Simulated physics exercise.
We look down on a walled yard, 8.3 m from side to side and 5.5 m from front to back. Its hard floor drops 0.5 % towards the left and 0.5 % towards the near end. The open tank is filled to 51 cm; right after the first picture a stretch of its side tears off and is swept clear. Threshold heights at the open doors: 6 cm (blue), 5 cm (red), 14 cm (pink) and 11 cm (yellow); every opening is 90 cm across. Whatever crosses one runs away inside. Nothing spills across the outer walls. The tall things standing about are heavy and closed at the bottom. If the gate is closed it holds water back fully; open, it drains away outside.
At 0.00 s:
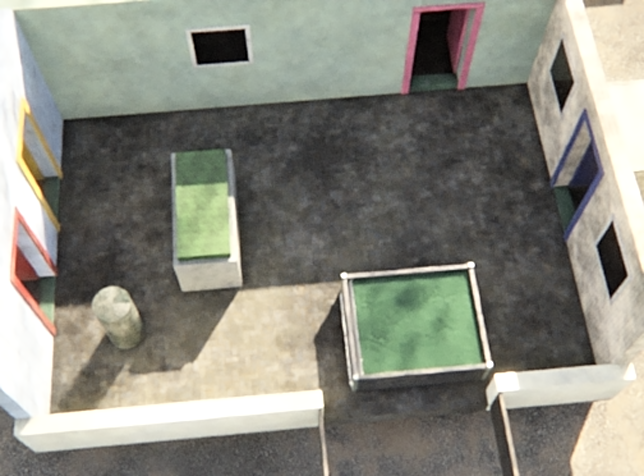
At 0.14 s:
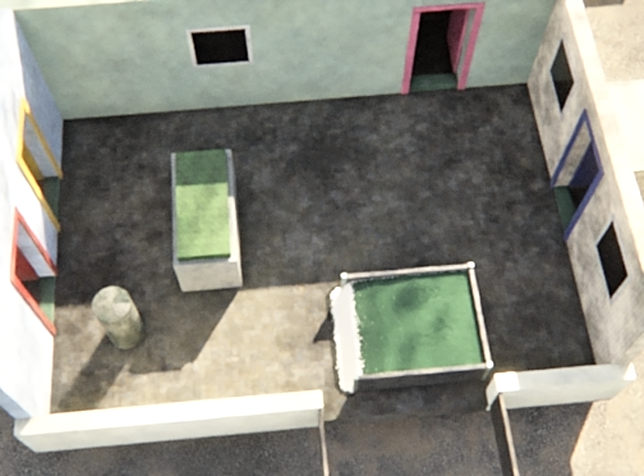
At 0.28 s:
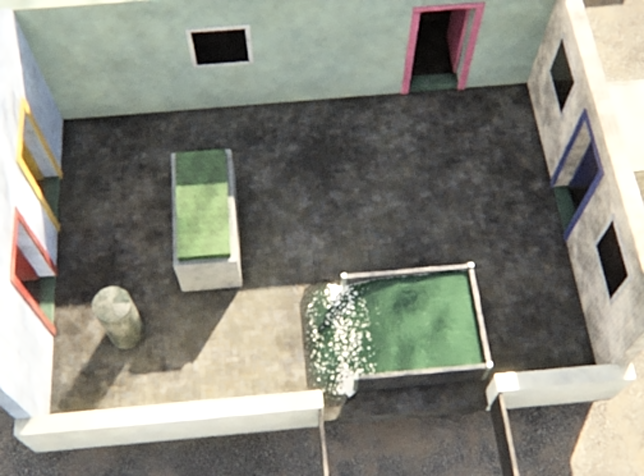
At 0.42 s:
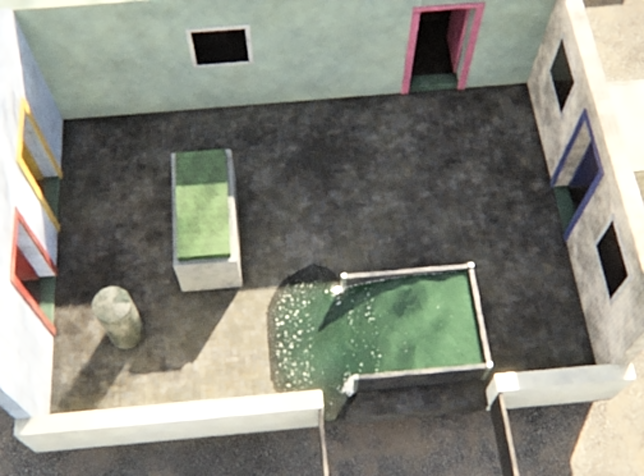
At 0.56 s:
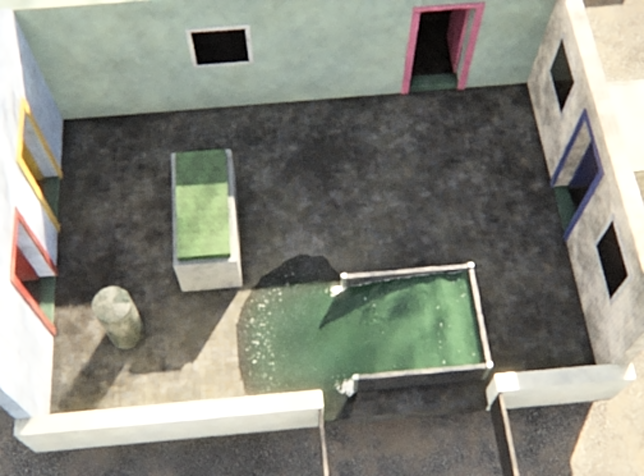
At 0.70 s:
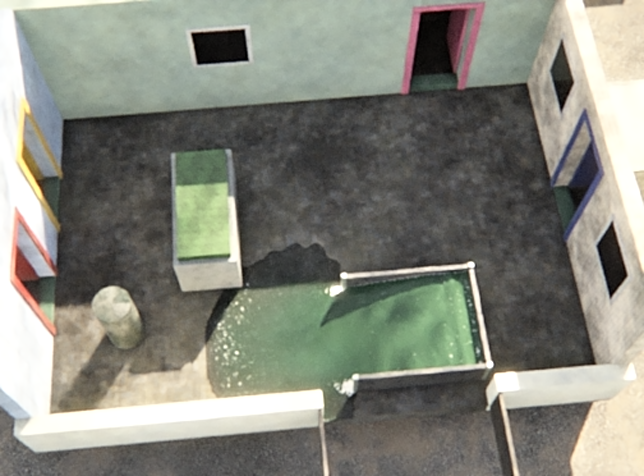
A walled yard with a dark, hard floor is seen from high above, with a pink-edged doorway at the back, yellow and red ones at left and a blue one at right. A pale tank of green water sits at front right, near a green-topped block and a stone cylinder. The tank's left side bursts away in white spray, and green water pours out, spreading leftward across the floor.
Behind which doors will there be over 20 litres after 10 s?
Within that time: At the blue door it does not reach the limit; at the red door it goes over the limit; at the pink door it does not reach the limit; at the yellow door it stays under the limit.
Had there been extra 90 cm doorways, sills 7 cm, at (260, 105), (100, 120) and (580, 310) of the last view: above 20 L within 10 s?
In that order: Under, past it, below.
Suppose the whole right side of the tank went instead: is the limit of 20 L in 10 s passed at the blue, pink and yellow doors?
Then: Blue past it, pink under, yellow under.
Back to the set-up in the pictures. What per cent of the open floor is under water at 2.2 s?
Some 30 per cent of it.
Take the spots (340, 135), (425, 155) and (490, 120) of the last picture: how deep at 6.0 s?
About 2, 0 and 0 cm.
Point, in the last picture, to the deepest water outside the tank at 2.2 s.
At about (62, 417).
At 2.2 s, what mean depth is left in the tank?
Some 17 cm.
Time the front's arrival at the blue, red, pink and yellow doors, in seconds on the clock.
Arrival: Blue not within the 10 s, red 1.8 s, pink 6.0 s, yellow 2.6 s.
After 1.4 s water covers 20 % of the floor and is deepest (22 cm) near (348, 367); blue door not reached, red door not reached, pink door not reached, yellow door not reached.
After 2.2 s water covers 30 % of the floor and is deepest (35 cm) near (62, 417); blue door not reached, red door 8 cm at the sill, 1 L in, pink door not reached, yellow door not reached.
After 3.5 s water covers 40 % of the floor and is deepest (26 cm) near (50, 430); blue door not reached, red door 9 cm at the sill, 30 L in, pink door not reached, yellow door 7 cm at the sill, 0 L in.
After 6.0 s water covers 50 % of the floor and is deepest (16 cm) near (73, 142); blue door not reached, red door 8 cm at the sill, 50 L in, pink door not reached, yellow door 7 cm at the sill, 0 L in.
After 10.0 s water covers 80 % of the floor and is deepest (9 cm) near (81, 233); blue door not reached, red door 5 cm at the sill, 58 L in, pink door 2 cm at the sill, 0 L in, yellow door 8 cm at the sill, 0 L in.
